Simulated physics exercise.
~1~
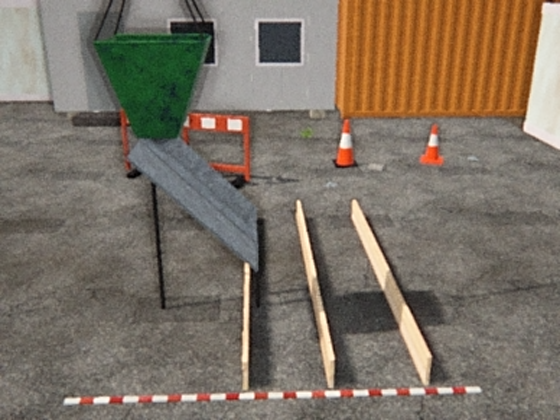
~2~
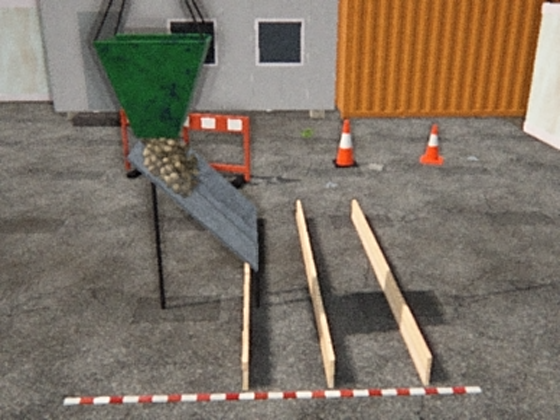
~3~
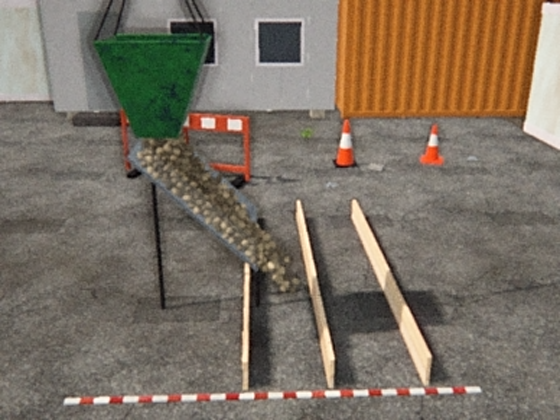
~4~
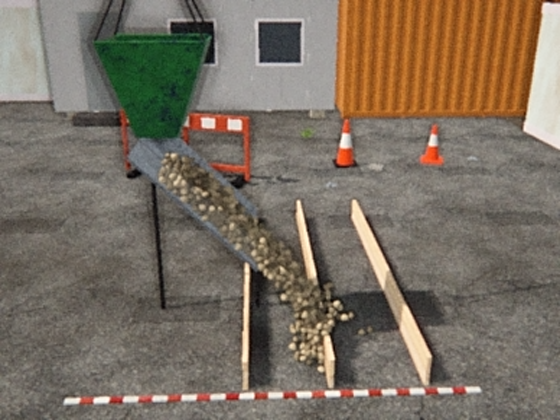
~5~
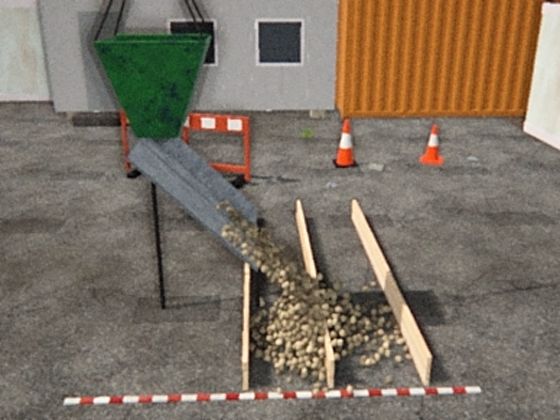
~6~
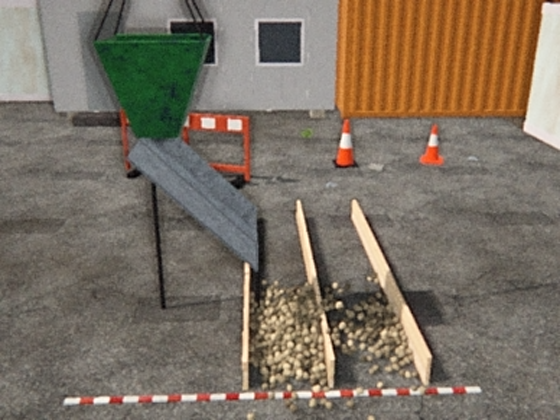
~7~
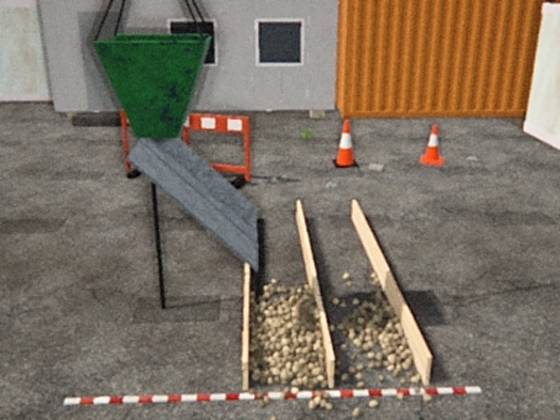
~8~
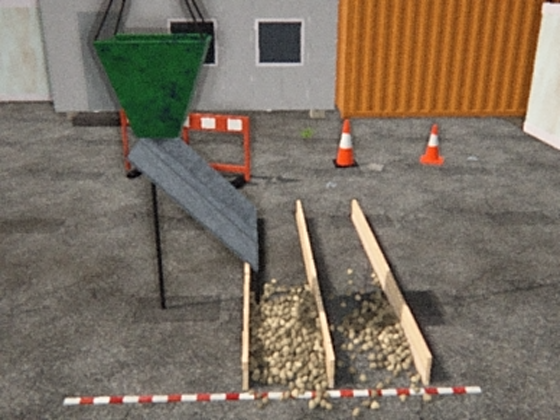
A load of round stones dropped from a green skip, slid down a sloping steel sheet and spilled over the middle of three wooden boards, settling in both bays, with most of them in the left one.
